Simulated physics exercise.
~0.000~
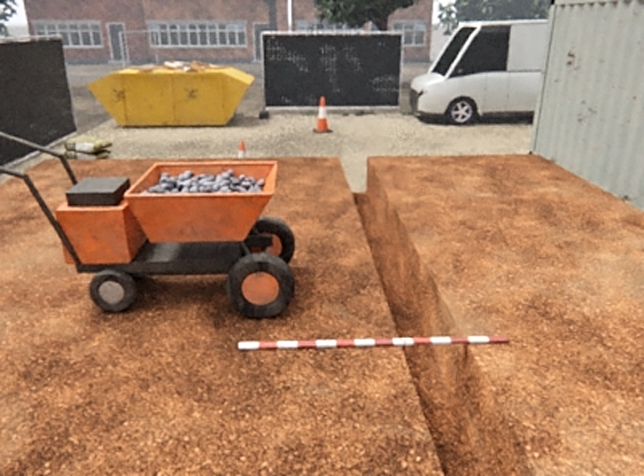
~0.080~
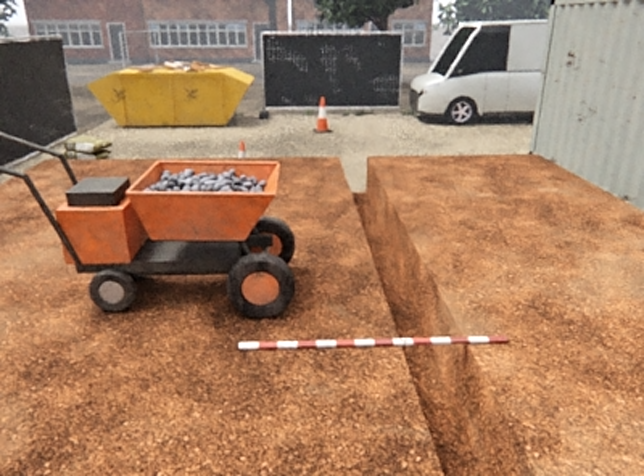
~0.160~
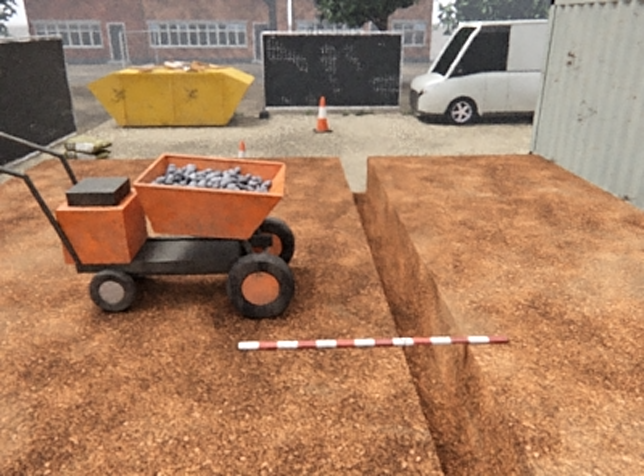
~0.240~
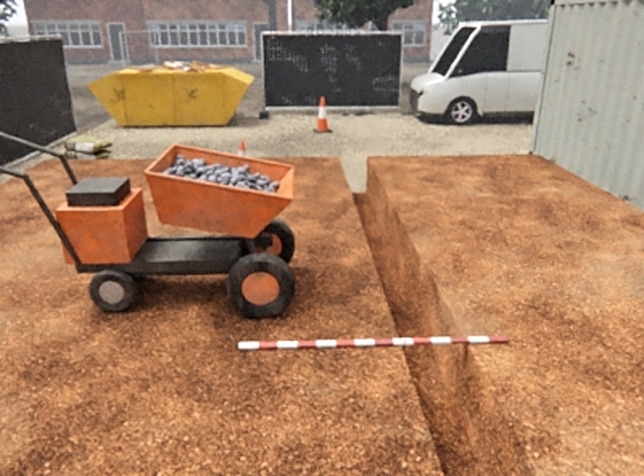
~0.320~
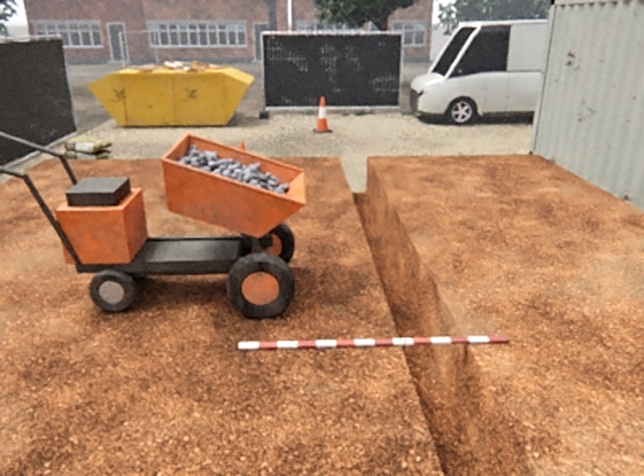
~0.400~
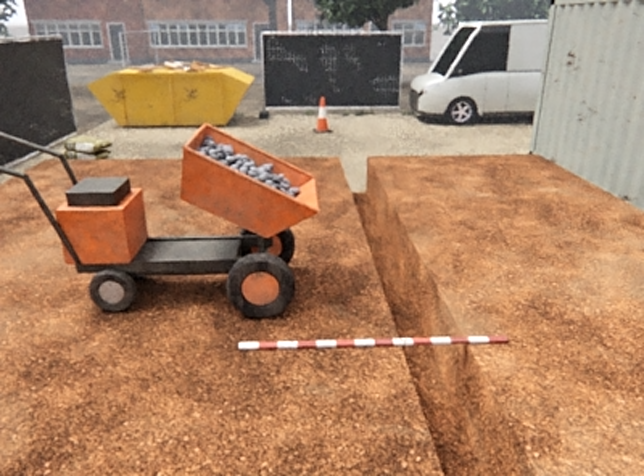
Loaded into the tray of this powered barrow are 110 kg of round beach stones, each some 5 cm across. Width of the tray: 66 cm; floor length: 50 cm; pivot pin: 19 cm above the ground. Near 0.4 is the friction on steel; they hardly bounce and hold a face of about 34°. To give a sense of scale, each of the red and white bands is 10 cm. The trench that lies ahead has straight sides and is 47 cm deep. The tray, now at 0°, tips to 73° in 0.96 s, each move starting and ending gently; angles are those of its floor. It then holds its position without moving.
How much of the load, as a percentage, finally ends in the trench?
I would put it at about 88 per cent.
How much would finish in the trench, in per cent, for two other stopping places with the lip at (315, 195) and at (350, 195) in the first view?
Near 70 then near 35 percent.
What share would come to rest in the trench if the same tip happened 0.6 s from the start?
I'd put it at roughly 85 per cent.
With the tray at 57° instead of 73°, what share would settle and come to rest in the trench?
Then roughly 40 percent.
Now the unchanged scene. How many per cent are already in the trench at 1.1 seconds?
Roughly 35 percent of the load.
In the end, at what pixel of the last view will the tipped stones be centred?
The middle should be near (406, 340).
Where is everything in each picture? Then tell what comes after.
In the first picture, lip at (272, 194), floor tilted 0°, highest stones at (191, 180).
In the second picture, the tray is at 1°, its lip at (275, 195); the top of the load is at (178, 179); the stones move at 0.3 m/s on average.
In the third picture, lip at (282, 196), floor tilted 5°, highest stones at (183, 174); the stones move at 0.6 m/s on average.
In the fourth picture, lip at (293, 199), floor tilted 11°, highest stones at (188, 166); the stones move at 0.8 m/s on average.
In the fifth picture, lip at (305, 204), floor tilted 19°, highest stones at (194, 155); the stones move at 0.9 m/s on average.
In the sixth picture, the tray is at 27°, its lip at (319, 212); the top of the load is at (209, 146); the stones move at 1.0 m/s on average.
After 0.7 s the floor is at 62°; 100 % in the tray; the foremost stones are at (344, 230).
After 1.1 s the floor is at 73°; 55 % in the tray, 12 % short of the trench, 33 % in the trench; the foremost stones are at (431, 318).
After 1.4 s the floor is at 73°; 20 % in the tray, 13 % short of the trench, 67 % in the trench; the foremost stones are at (432, 346).
After 3.4 s the floor is at 73°; 0 % in the tray, 12 % short of the trench, 88 % in the trench; the foremost stones are at (429, 340).
